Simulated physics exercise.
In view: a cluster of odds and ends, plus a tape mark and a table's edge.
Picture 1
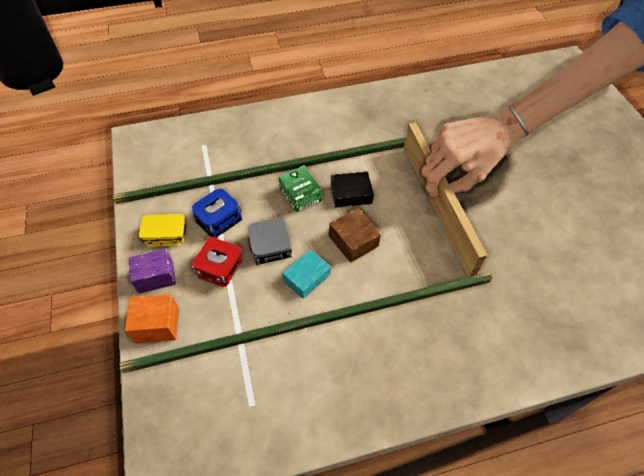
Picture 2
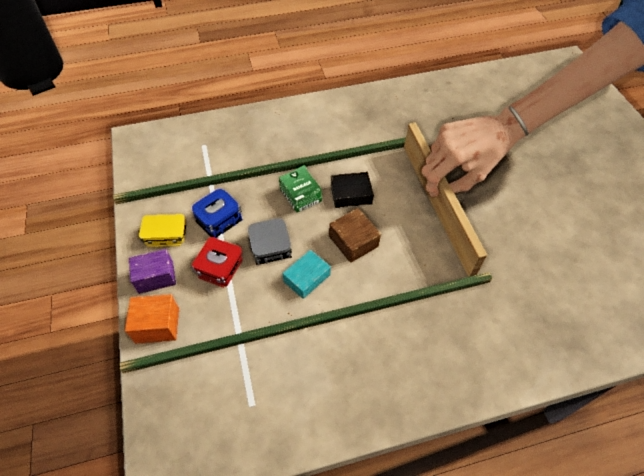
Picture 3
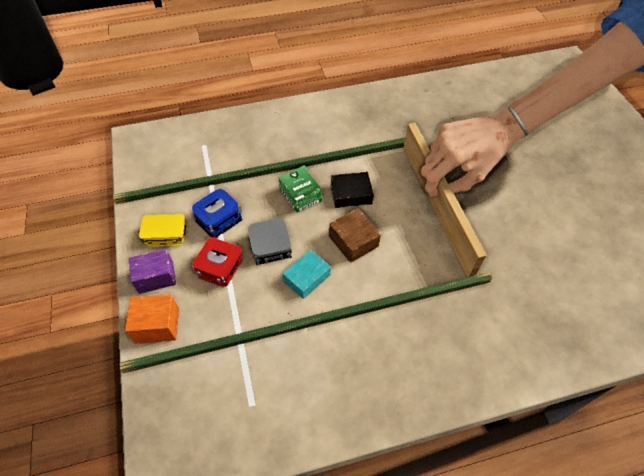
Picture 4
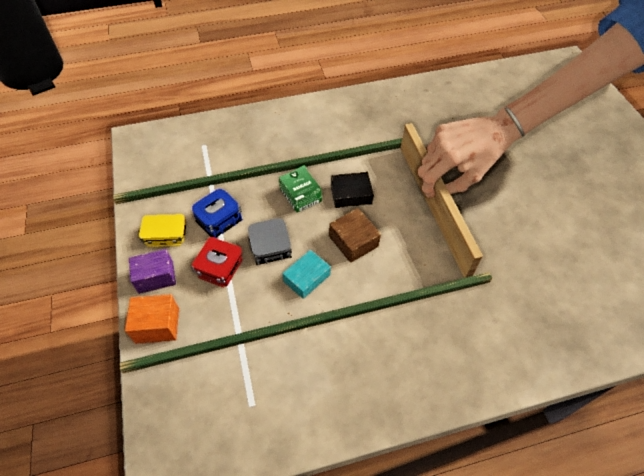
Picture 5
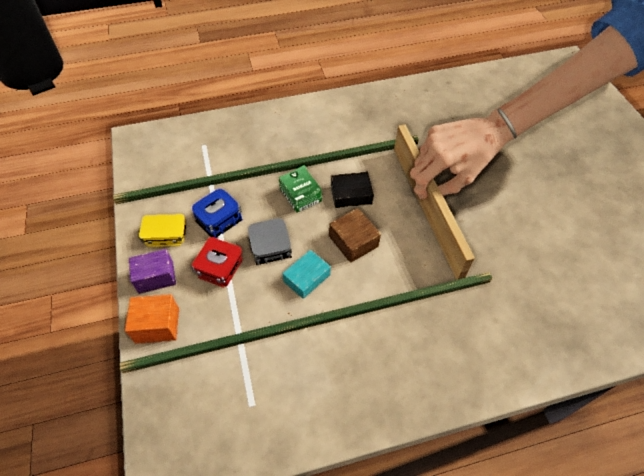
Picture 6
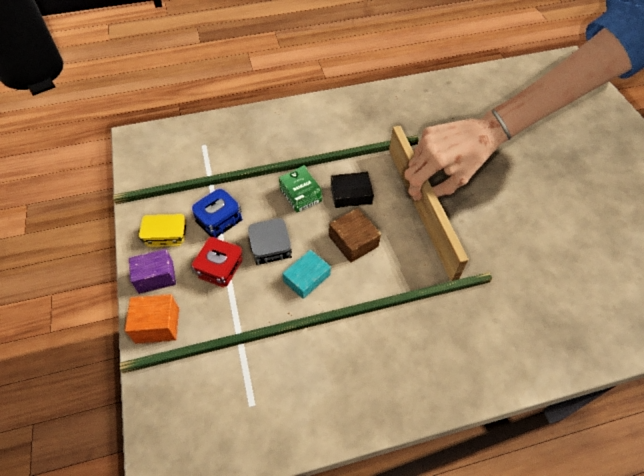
A hand sliding a wooden board slightly left between two green rods, while the colourful blocks and cases on the table stay still.
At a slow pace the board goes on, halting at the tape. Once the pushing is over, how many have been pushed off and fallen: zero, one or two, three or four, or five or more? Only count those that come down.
One or two have.
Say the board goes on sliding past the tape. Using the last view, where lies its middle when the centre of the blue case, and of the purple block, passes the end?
Middle: Roughly (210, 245); roughly (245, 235).
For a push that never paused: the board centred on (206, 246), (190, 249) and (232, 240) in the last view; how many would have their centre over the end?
First 4, then 4, then 2.
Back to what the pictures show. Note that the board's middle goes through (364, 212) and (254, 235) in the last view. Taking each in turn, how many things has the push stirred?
One spot: 3. Other spot: 9.
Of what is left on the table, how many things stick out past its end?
2 of them.
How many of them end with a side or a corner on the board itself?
That would be 3 of them.
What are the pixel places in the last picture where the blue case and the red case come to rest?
Near (124, 232) and (130, 289).
A little later, none off yet; orange block at rest near (153, 319); purple block at rest near (153, 271); yellow case at rest near (164, 231).
When it is over, the number that fall off is one or two; down, yellow case and purple block.
